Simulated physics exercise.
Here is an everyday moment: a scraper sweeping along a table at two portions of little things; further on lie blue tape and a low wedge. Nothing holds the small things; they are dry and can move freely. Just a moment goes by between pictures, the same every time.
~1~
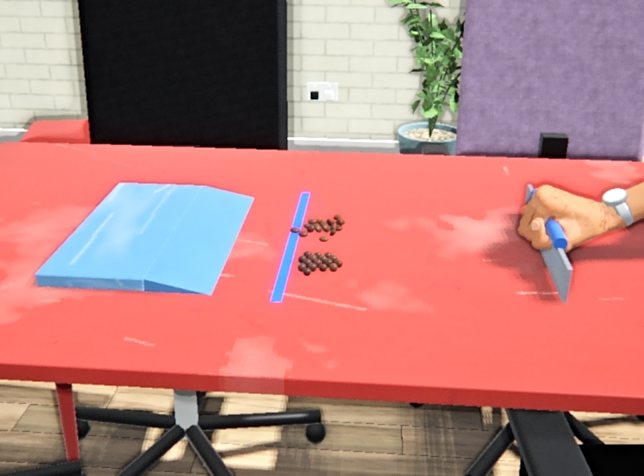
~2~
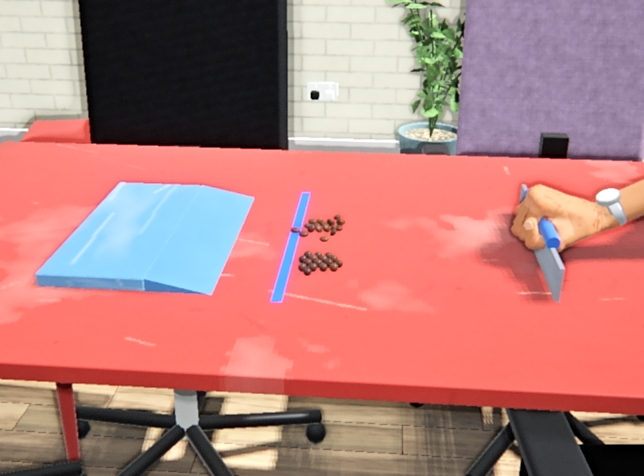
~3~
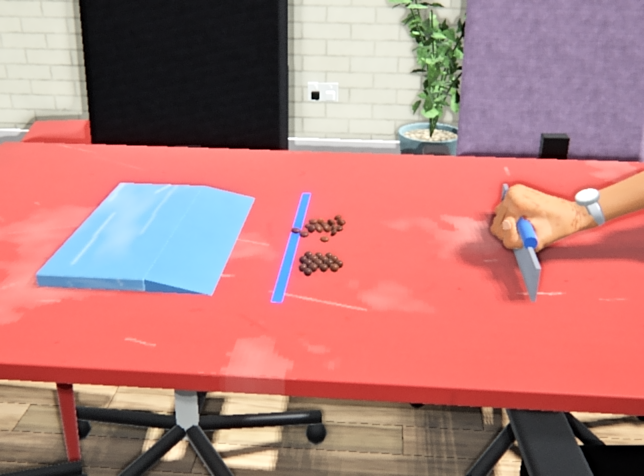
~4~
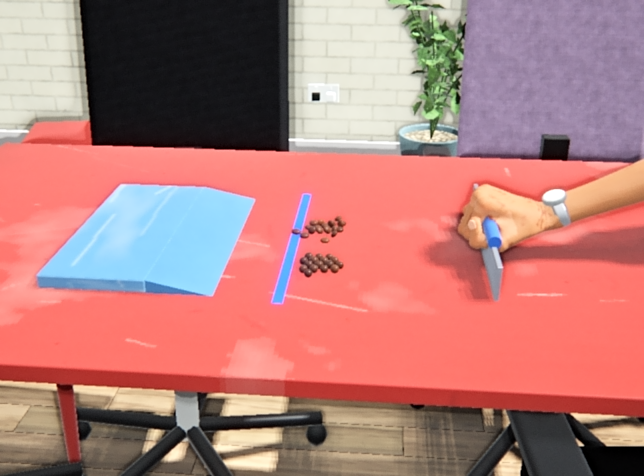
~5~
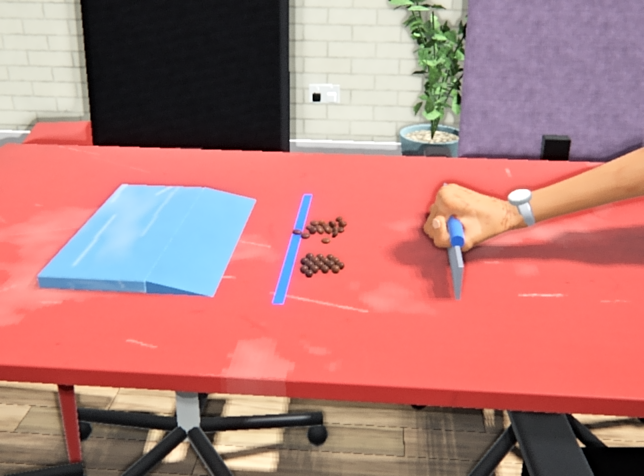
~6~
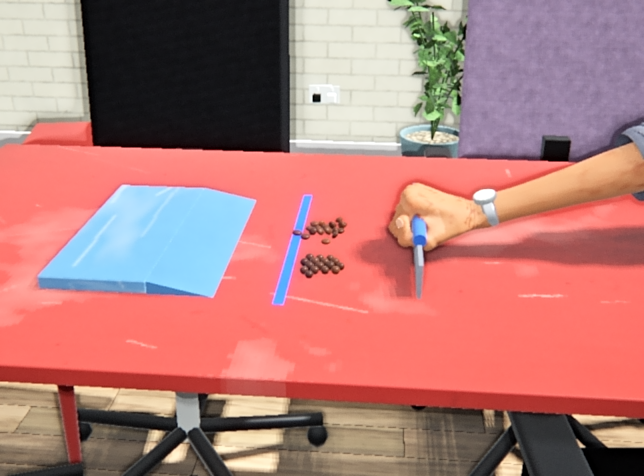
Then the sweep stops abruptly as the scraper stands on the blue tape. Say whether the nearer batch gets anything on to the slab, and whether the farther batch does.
The nearer batch gets pieces on to it; the farther batch gets nothing on to it.
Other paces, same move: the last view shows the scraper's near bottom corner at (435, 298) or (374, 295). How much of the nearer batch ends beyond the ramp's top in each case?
About 60 percent in the first try, about 100 percent in the second.
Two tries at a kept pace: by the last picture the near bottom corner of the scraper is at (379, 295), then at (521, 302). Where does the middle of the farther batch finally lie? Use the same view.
Lab note: Final centre roughly (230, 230) at the first pace, roughly (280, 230) at the second.
Then, 0.13 s after the last picture, scraper still moving, near (341, 216); nearer batch all short of the ramp; farther batch all short of the ramp.
Then, 0.27 s after the last picture, scraper stopped at the blue tape; nearer batch about a quarter on the ramp, most short of the ramp; farther batch all short of the ramp.
Then, 0.55 s after the last picture, scraper stopped at the blue tape; nearer batch most past the top, about a quarter on the ramp; farther batch about a third on the ramp, about two thirds short of the ramp.
By the end, scraper stopped at the blue tape; nearer batch nearly all past the top, a small part short of the ramp; farther batch none past the top, about a third on the ramp, about two thirds short of the ramp.
